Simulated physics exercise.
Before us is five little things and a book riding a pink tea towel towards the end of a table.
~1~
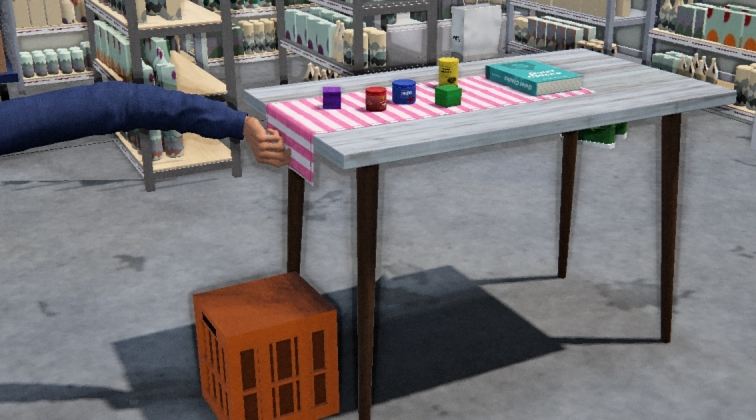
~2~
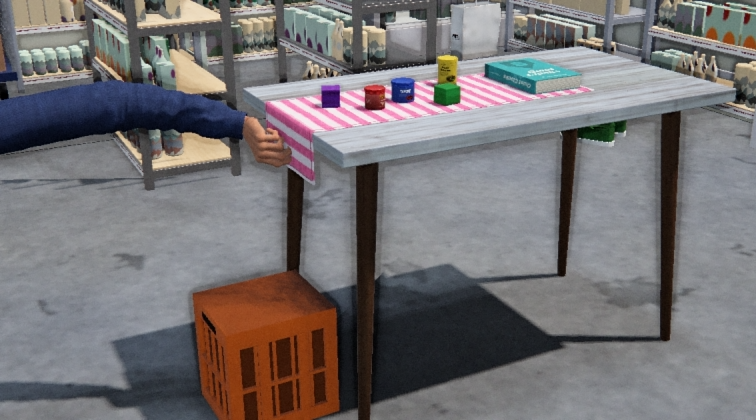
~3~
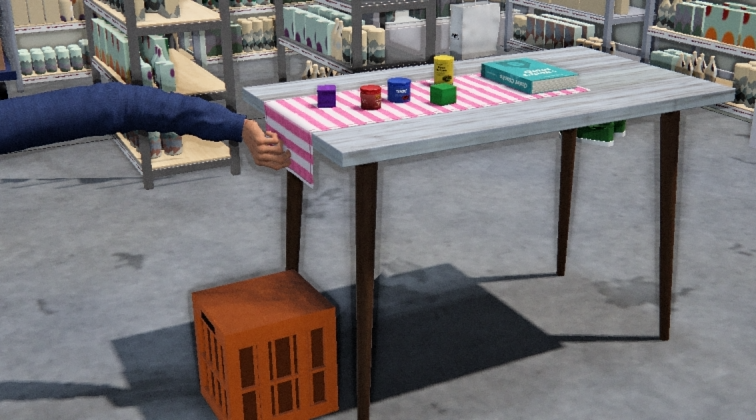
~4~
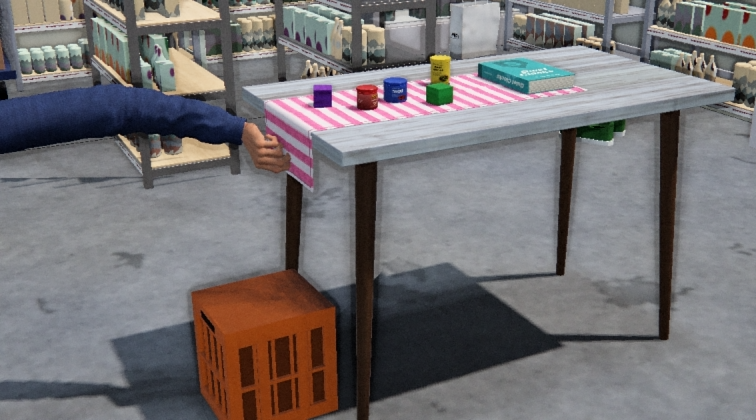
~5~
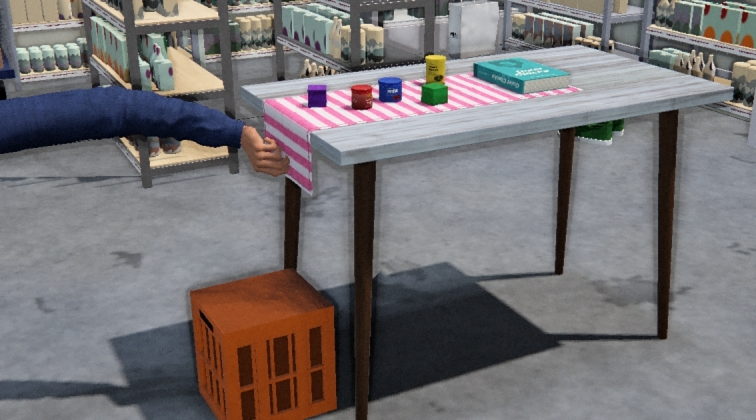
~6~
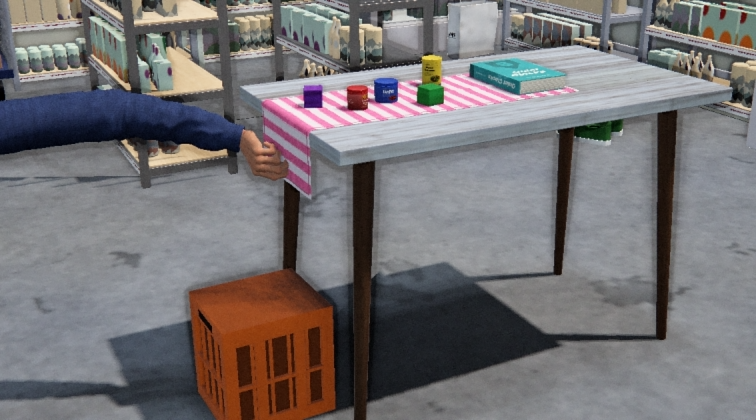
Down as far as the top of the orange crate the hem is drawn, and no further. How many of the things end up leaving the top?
Three things are going to come down.
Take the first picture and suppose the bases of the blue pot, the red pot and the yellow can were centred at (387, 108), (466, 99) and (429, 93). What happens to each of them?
Fate of the blue pot: It goes; fate of the red pot: It stays; fate of the yellow can: It stays.
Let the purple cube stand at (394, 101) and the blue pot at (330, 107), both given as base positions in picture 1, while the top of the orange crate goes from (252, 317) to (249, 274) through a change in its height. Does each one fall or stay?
The purple cube stays put, the blue pot is lost.
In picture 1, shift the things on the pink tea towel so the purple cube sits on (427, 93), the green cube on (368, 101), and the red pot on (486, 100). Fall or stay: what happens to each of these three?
Result - the purple cube stays put, the green cube comes off, and the red pot stays put.
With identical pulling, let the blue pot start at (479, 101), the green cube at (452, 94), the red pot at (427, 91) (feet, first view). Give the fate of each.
For the blue pot it's staying, for the green cube it's staying, for the red pot it's staying.
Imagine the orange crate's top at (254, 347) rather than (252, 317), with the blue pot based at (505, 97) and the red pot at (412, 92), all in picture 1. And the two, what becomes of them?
As for the blue pot, it stays in place; as for the red pot, it leaves the top.
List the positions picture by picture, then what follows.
In the first frame, hem (314, 187); purple cube (332, 89); red pot (376, 89); blue pot (404, 82); green cube (448, 88); yellow can (449, 59); top of the crate (252, 317).
In the second frame, hem (315, 186); purple cube (331, 87).
In the third frame, hem (313, 189); red pot (371, 87).
In the fourth frame, hem (313, 192); blue pot (395, 80); top of the crate (251, 314).
In the fifth frame, hem (313, 196); green cube (435, 86).
In the sixth frame, hem (311, 200); purple cube (313, 87); red pot (358, 88); blue pot (386, 80); green cube (431, 86); yellow can (432, 58).
A little later, hem near (287, 230); purple cube gone.
Next, hem near (288, 273); purple cube and red pot gone.
Later still, hem on the crate; purple cube, red pot and blue pot gone.
When it is over, hem on the crate; purple cube, red pot and blue pot gone. The count of fallen things is three.
